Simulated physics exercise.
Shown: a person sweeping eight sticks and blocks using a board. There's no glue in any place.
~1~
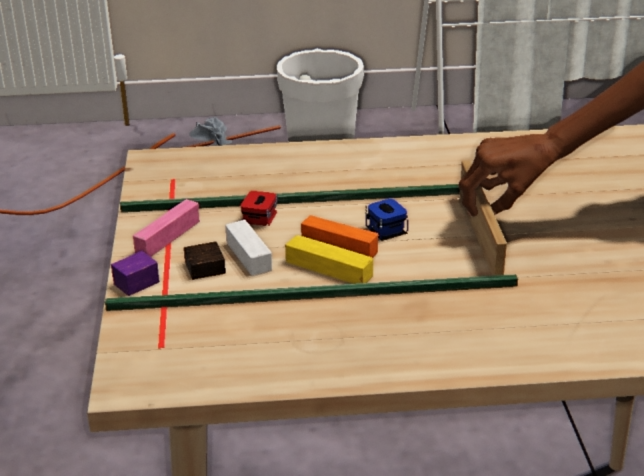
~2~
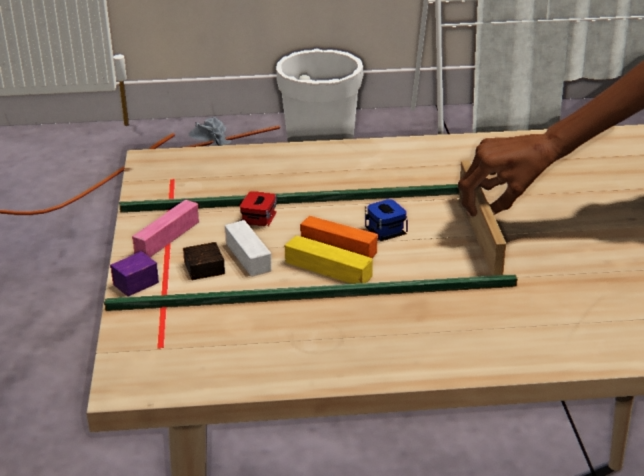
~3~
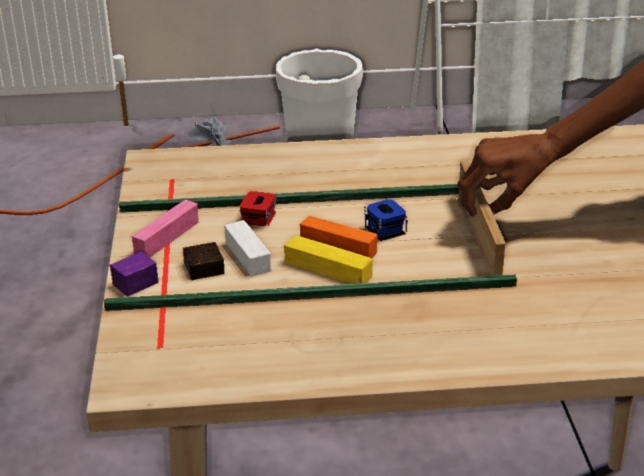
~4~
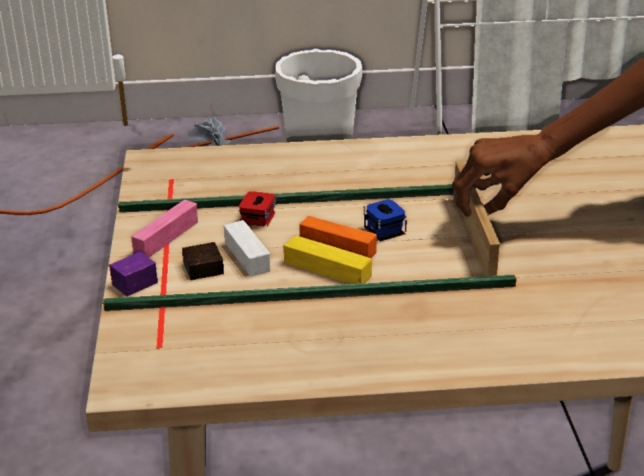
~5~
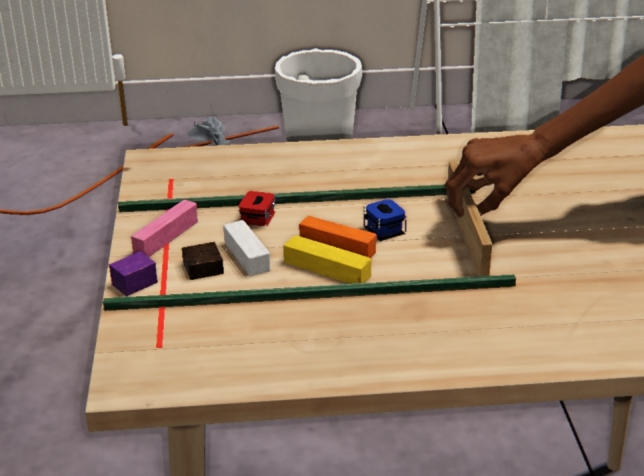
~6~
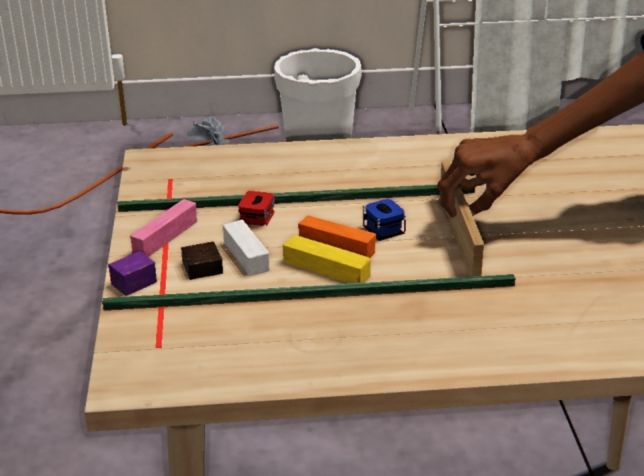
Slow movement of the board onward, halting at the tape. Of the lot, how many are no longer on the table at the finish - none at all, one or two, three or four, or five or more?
By the finish, three or four are off it.
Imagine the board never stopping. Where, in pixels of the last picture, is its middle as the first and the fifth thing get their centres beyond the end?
It sits around (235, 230) and after that around (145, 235).
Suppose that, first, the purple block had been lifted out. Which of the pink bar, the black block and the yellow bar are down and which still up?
Well, the pink bar topples off, the black block topples off and the yellow bar is left in place.
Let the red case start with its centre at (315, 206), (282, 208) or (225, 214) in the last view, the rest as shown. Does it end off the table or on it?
The red case survives; does not fall; survives.
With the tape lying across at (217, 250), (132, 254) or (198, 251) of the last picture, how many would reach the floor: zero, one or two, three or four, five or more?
Trial 1 - either one or two; trial 2 - at least five; trial 3 - one or two.
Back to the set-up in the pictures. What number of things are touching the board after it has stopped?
4 in contact.
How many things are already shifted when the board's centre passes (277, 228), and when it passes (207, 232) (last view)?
6, then 8.
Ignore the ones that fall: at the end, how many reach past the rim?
I'd say 2 of them.
Early on, none off yet; purple block at rest near (133, 273); pink bar at rest near (165, 228); black block at rest near (202, 260).
A while later, none off yet; purple block at rest near (131, 274); pink bar at rest near (165, 228); black block travelled about its own width near (170, 269).
Finally, the number that fall off is three or four; lost, white bar, black block, pink bar and purple block.
